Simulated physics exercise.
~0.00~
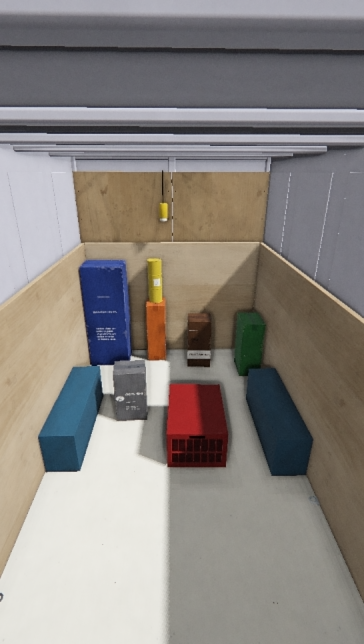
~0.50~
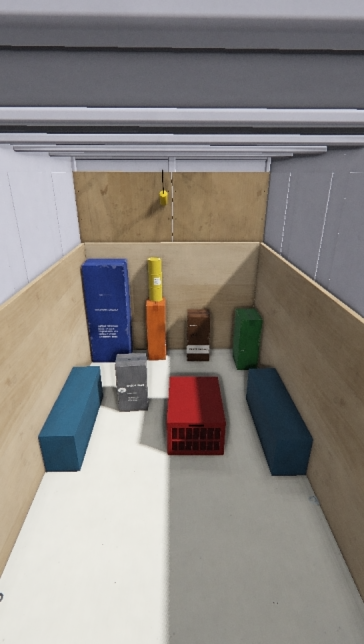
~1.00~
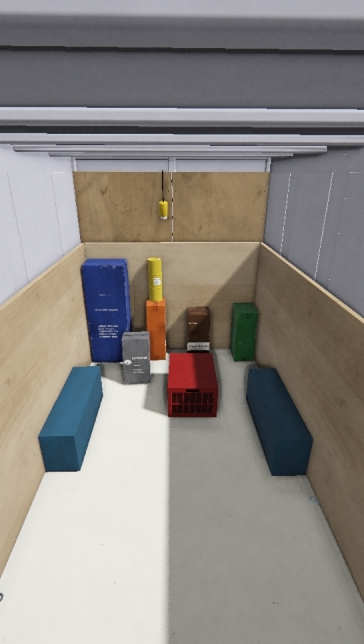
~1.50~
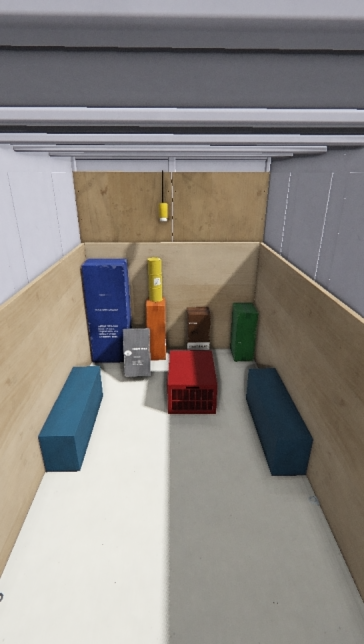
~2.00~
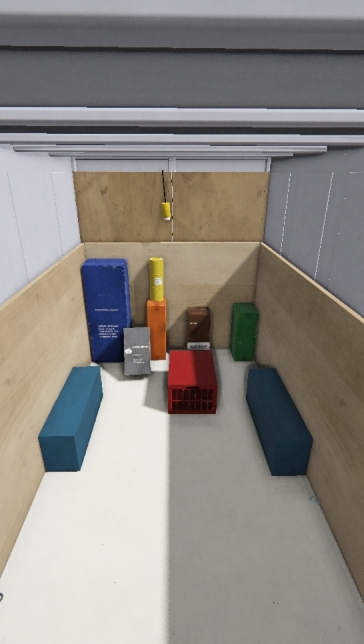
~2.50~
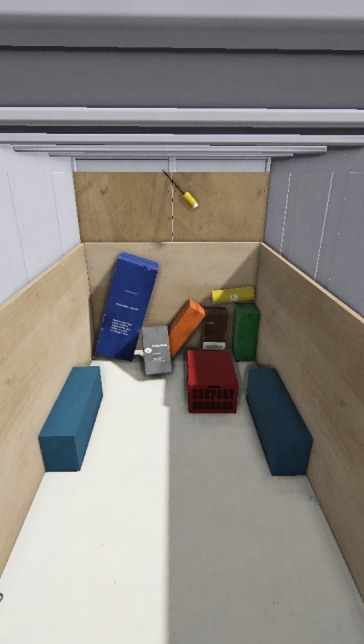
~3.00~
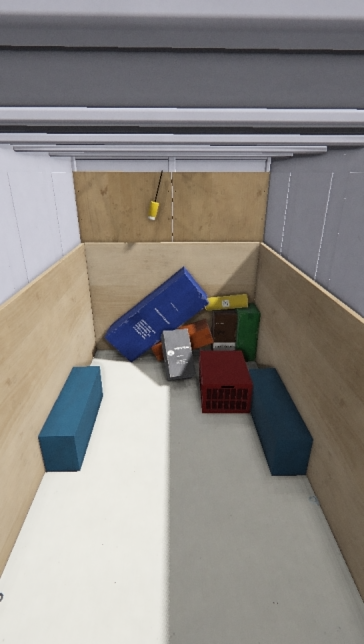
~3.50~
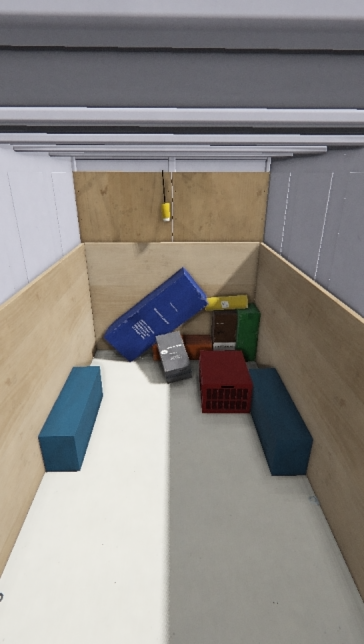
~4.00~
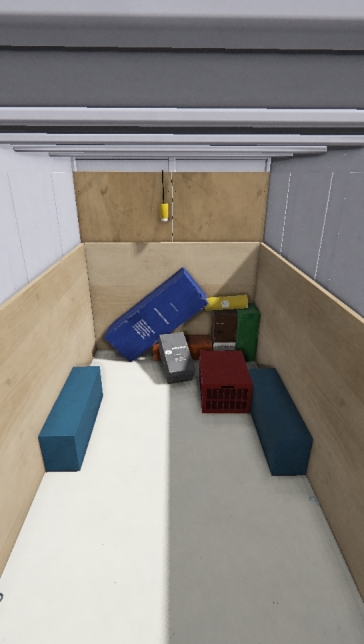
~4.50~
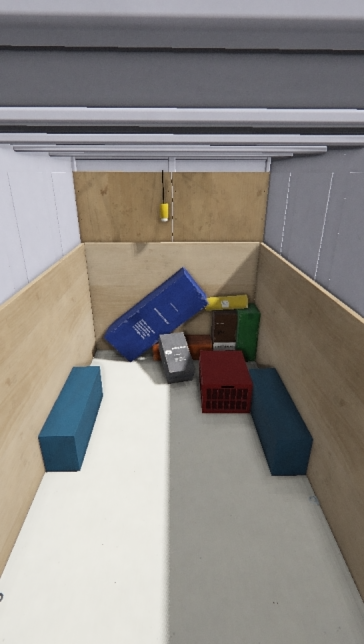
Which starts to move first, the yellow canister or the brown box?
The brown box starts to move first, while the yellow canister is still standing upright on the orange box. The canister only moves later, when the load shifts to the right.
